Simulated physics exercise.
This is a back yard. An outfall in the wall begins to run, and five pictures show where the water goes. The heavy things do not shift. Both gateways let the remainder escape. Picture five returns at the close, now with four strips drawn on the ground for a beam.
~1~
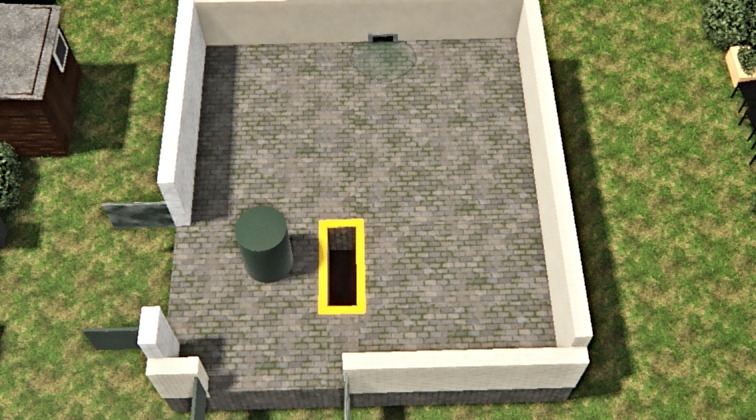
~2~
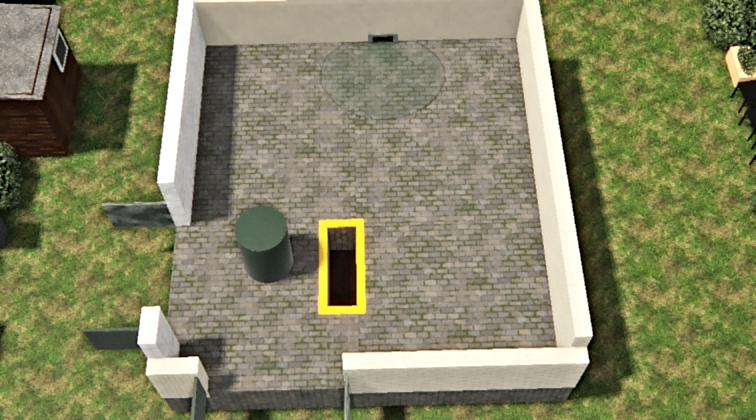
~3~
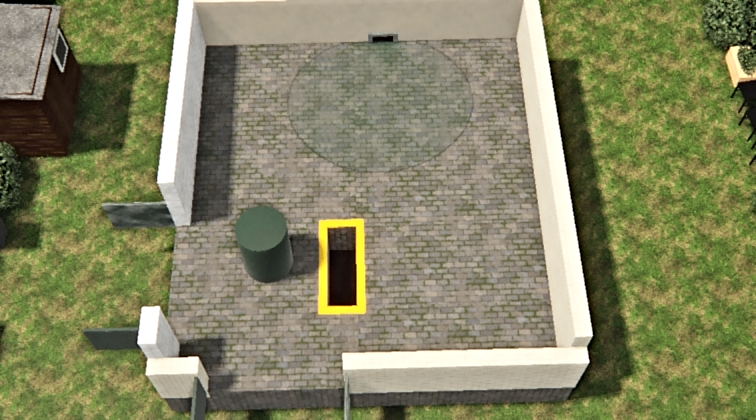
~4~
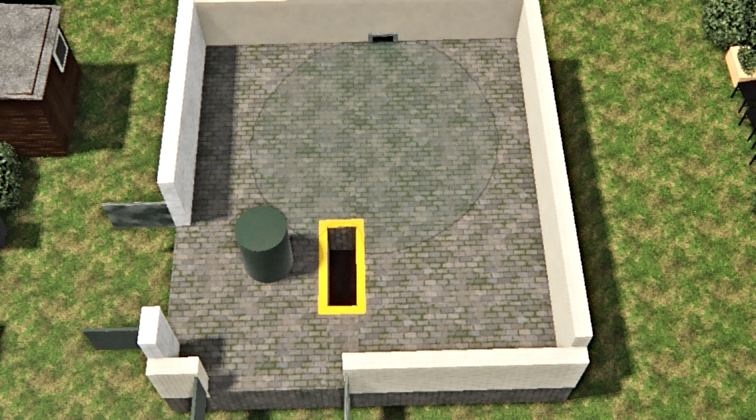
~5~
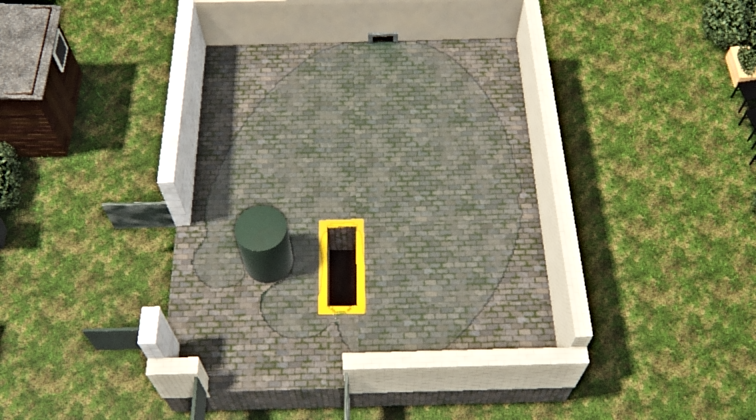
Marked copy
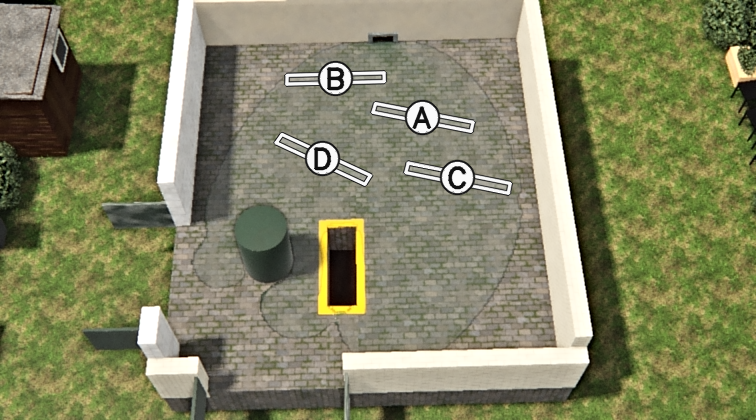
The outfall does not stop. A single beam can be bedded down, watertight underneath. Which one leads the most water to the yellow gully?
Choose C.
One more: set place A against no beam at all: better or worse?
It is worse.
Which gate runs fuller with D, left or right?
The right one.
In white, A from (374, 107) to (472, 126); B from (287, 79) to (384, 77); C from (407, 167) to (509, 188); D from (279, 138) to (367, 179).
If A is chosen, about 25 % of the stream goes into the yellow gully, about 74 % out by the gates.
If B is chosen, about 18 % of the stream goes into the yellow gully, about 82 % out by the gates.
If C is chosen, about 39 % of the stream goes into the yellow gully, about 60 % out by the gates.
If D is chosen, about 13 % of the stream goes into the yellow gully, about 87 % out by the gates.
